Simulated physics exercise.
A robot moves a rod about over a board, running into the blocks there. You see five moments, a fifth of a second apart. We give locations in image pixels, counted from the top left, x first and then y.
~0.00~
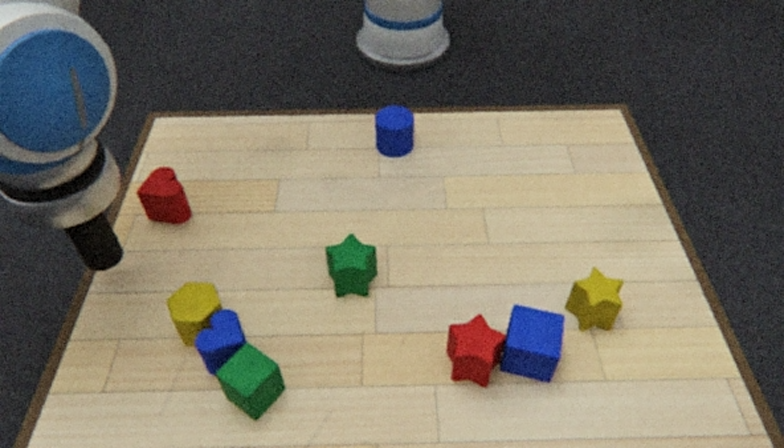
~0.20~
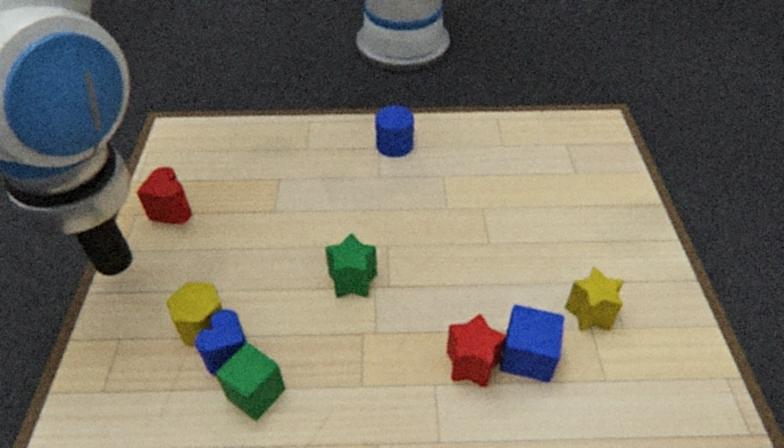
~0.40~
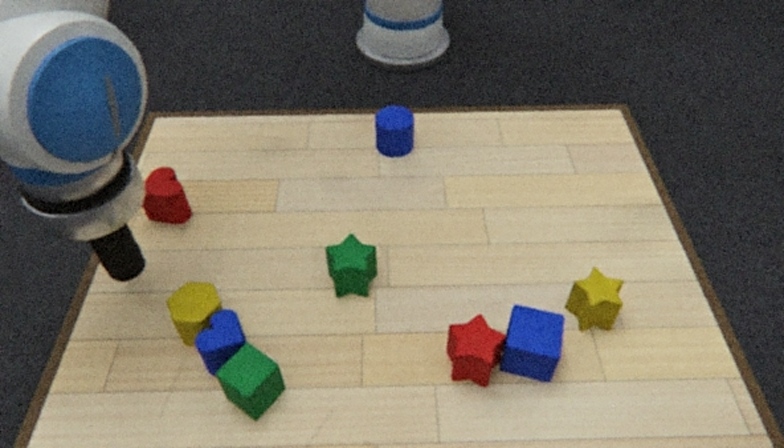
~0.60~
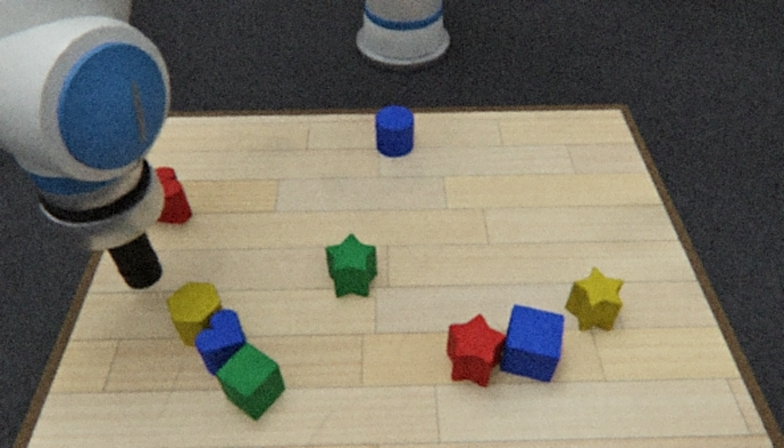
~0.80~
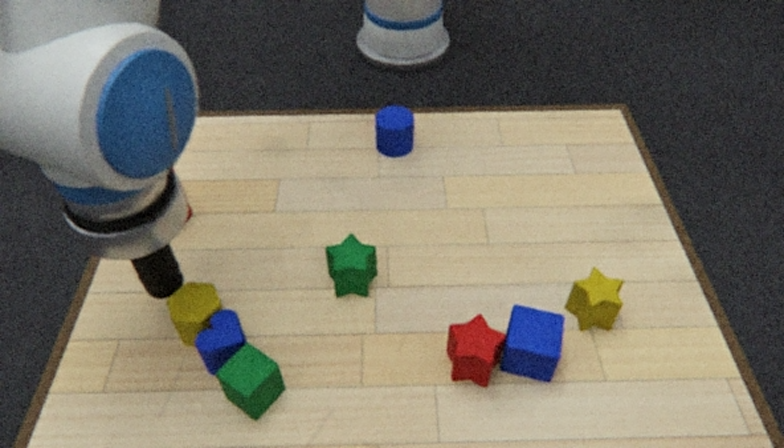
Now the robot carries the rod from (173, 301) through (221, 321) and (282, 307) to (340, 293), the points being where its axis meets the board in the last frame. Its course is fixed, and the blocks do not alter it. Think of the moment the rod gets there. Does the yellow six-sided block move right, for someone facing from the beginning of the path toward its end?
I expect so.
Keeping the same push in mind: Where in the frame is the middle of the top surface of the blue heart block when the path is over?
I'd guess (284, 356).
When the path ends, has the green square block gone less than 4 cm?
It seems so.
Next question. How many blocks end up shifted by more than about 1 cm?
Going by the path, three or more blocks will move.
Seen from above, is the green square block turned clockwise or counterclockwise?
Its rotation is clockwise.
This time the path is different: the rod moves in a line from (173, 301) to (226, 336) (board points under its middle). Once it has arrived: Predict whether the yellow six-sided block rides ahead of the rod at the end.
It is still in front.
On the path given first. One third of the way, rod (215, 305); yellow six-sided block (242, 317); blue heart block (264, 347), turned 20° clockwise; green square block (261, 386), turned 55° clockwise.
Two thirds of the way, rod (279, 291); yellow six-sided block (290, 314), turned 45° clockwise; blue heart block (284, 356), turned 45° clockwise; green square block (263, 394), turned 75° clockwise.
At the end, rod (338, 277); yellow six-sided block (291, 314), turned 50° clockwise; blue heart block (284, 356), turned 45° clockwise; green square block (263, 394), turned 75° clockwise; green star block (367, 248), turned 20° anticlockwise.
